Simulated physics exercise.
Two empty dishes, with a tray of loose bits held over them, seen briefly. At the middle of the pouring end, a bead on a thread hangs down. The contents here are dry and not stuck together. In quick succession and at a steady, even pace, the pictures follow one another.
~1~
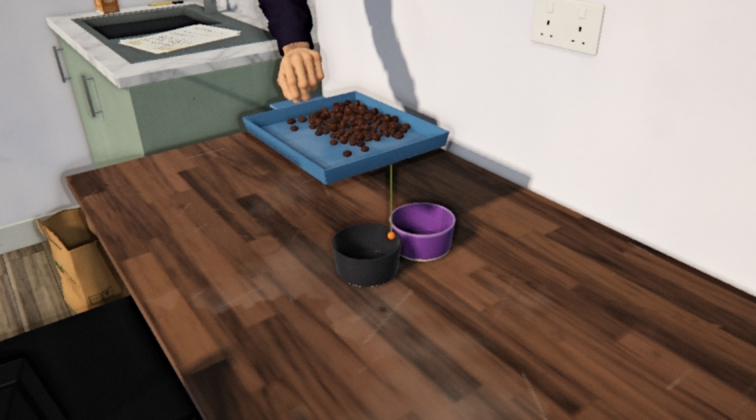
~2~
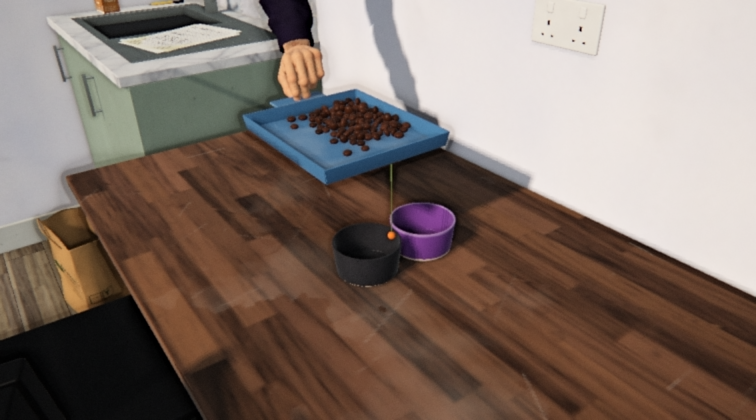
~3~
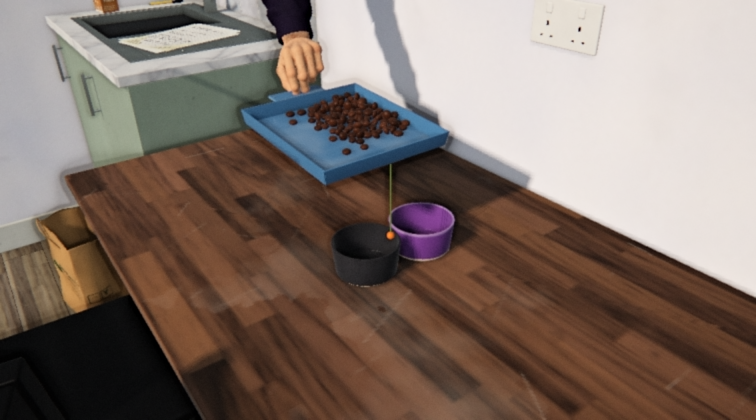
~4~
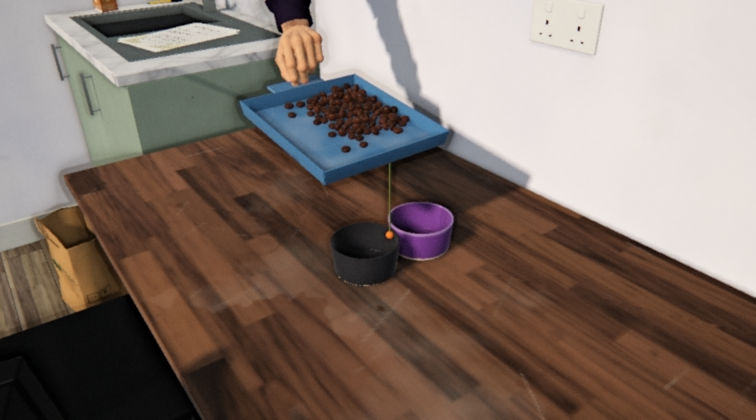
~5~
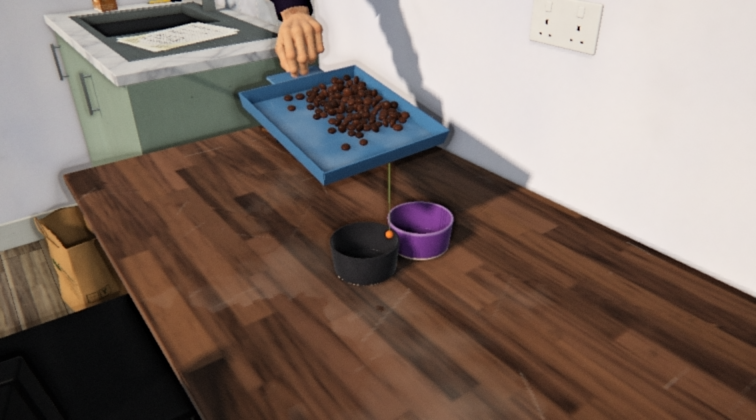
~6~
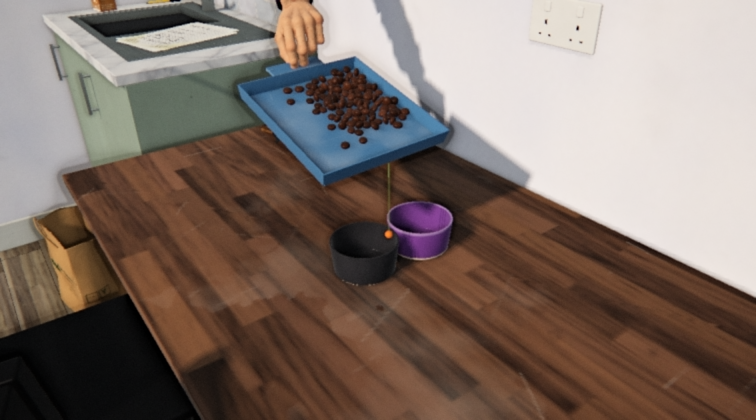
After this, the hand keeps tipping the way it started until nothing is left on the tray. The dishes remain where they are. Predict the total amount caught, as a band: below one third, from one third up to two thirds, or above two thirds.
The catch totals below the one-third mark.
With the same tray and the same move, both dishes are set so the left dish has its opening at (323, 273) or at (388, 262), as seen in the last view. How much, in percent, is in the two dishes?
I'd expect some 30 percent, and then some 60 percent.
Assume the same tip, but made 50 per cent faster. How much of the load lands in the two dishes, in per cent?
I'd put it at some 0 per cent.
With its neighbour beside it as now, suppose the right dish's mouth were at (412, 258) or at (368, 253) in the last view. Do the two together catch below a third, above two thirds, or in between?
First place: Beyond two thirds. Second place: Below one third.
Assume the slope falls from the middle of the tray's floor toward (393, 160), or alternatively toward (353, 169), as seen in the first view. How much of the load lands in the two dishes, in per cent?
Shares, approx.: 0 %, then 0 %.
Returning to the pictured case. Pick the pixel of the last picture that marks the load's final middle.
(402, 307).
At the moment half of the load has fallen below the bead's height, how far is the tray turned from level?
It's turned some 105 degrees by then.
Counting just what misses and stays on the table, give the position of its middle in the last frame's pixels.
Approximate centre, last frame: (403, 307).
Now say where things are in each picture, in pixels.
The first frame shows corners of the pouring end (325, 169) and (446, 131), level; middle of the load (353, 123), flat chocolate drops; left dish (387, 268); right dish (443, 243); bead on its thread (392, 236).
The second frame shows corners of the pouring end (326, 169) and (446, 131), level; middle of the load (354, 122).
The third frame shows corners of the pouring end (325, 170) and (446, 131), tipped barely, lowest at the left corner; middle of the load (353, 118).
The fourth frame shows corners of the pouring end (325, 170) and (446, 130), tipped a little, lowest at the left corner; middle of the load (352, 112).
The fifth frame shows corners of the pouring end (325, 171) and (446, 130), tipped a little, lowest at the left corner; middle of the load (352, 106).
The sixth frame shows corners of the pouring end (325, 172) and (446, 129), tipped a little, lowest at the left corner; middle of the load (352, 100); left dish (385, 267); right dish (441, 242).
Just after the last frame, tray tipped steeply; almost all on the tray; just a few in the air.
A moment on, tray tipped right over; roughly half on the tray; roughly a quarter outside both; roughly a quarter in the air.
Further on, tray tipped past a quarter turn; just a few in the left dish; almost all outside both.
When it is over, tray tipped past a quarter turn; just a few in the left dish; not one in the right dish; almost all outside both.
